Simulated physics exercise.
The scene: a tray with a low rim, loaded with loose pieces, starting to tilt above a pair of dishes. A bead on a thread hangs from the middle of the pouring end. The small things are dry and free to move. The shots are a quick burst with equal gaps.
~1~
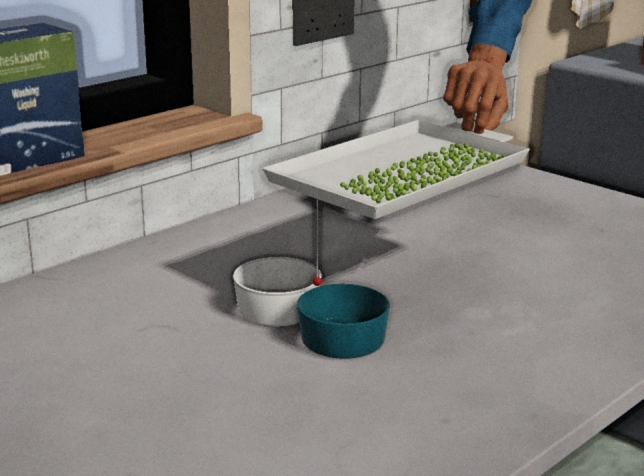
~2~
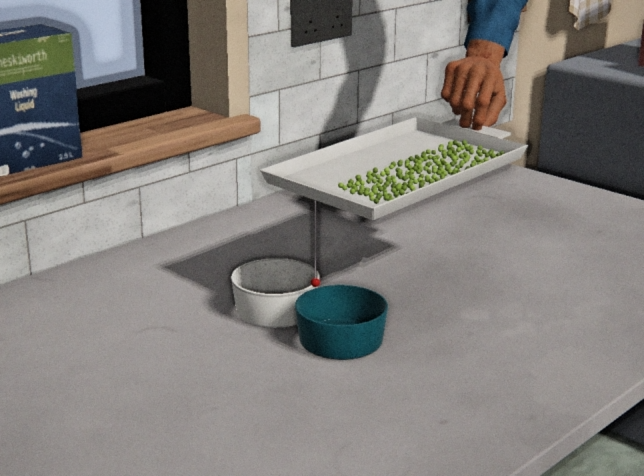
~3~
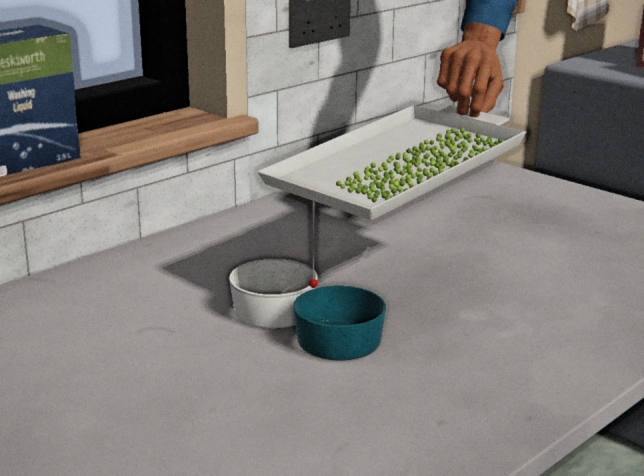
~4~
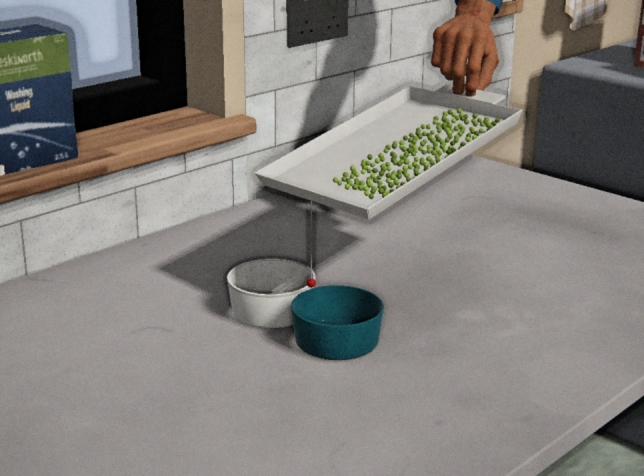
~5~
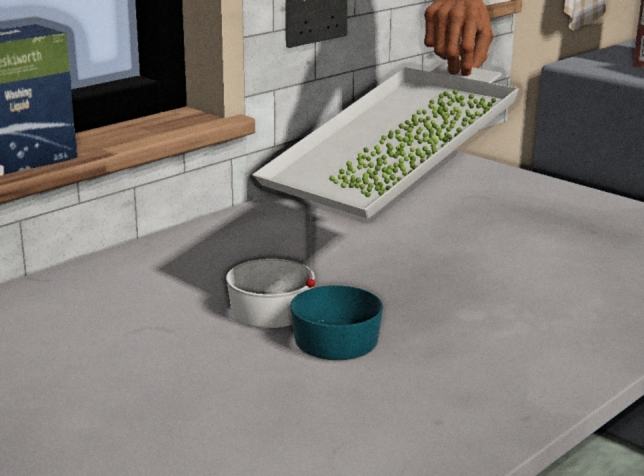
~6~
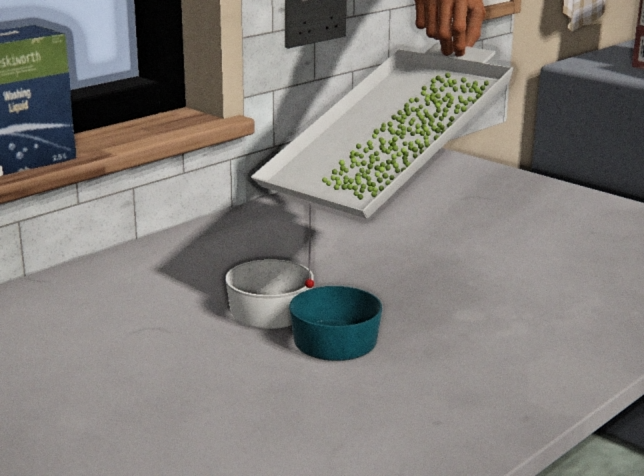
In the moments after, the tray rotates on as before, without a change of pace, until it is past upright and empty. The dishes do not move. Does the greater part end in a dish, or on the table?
The two hold under half of the load.
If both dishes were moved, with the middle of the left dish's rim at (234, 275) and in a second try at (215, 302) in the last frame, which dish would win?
In turn: The right one; right.
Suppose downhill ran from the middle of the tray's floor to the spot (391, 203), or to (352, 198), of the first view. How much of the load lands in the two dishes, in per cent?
First some 40, then 30 per cent.
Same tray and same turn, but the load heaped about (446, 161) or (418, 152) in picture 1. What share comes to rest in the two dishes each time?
The first gives 20 %, the second 30 %.
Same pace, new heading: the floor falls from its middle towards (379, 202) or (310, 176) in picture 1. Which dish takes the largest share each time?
One: The right dish. Two: The left-hand dish.
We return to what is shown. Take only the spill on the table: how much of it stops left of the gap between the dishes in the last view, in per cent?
About 90 per cent.
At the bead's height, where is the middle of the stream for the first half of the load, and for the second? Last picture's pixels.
Early half (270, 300), late half (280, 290).
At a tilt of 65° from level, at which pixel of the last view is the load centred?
Around (306, 203).
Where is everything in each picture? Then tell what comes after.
In the first picture, corners of the pouring end (269, 168) and (375, 204), level; middle of the load (422, 171), dried peas; left dish (246, 302); right dish (311, 333); bead on its thread (317, 281).
In the second picture, corners of the pouring end (267, 170) and (373, 205), level; middle of the load (420, 170).
In the third picture, corners of the pouring end (264, 171) and (371, 206), tipped barely, level across its low end; middle of the load (418, 162).
In the fourth picture, corners of the pouring end (261, 172) and (367, 205), tipped a little, level across its low end; middle of the load (415, 151).
In the fifth picture, corners of the pouring end (259, 173) and (365, 205), tipped clearly, level across its low end; middle of the load (411, 140).
In the sixth picture, corners of the pouring end (258, 175) and (363, 206), tipped clearly, level across its low end; middle of the load (404, 133), almost all on the move; left dish (238, 305); right dish (304, 336).
Just after the last frame, tray tipped steeply; roughly two thirds on the tray; roughly a third in the air.
A moment on, tray tipped past a quarter turn; just a few on the tray; about a tenth in the right dish; about a tenth in the left dish; roughly half outside both; roughly a quarter in the air.
Further on, tray tipped past a quarter turn; about a tenth in the right dish; roughly a quarter in the left dish; roughly two thirds outside both.
When it is over, tray tipped past a quarter turn; about a tenth in the right dish; roughly a quarter in the left dish; roughly two thirds outside both.
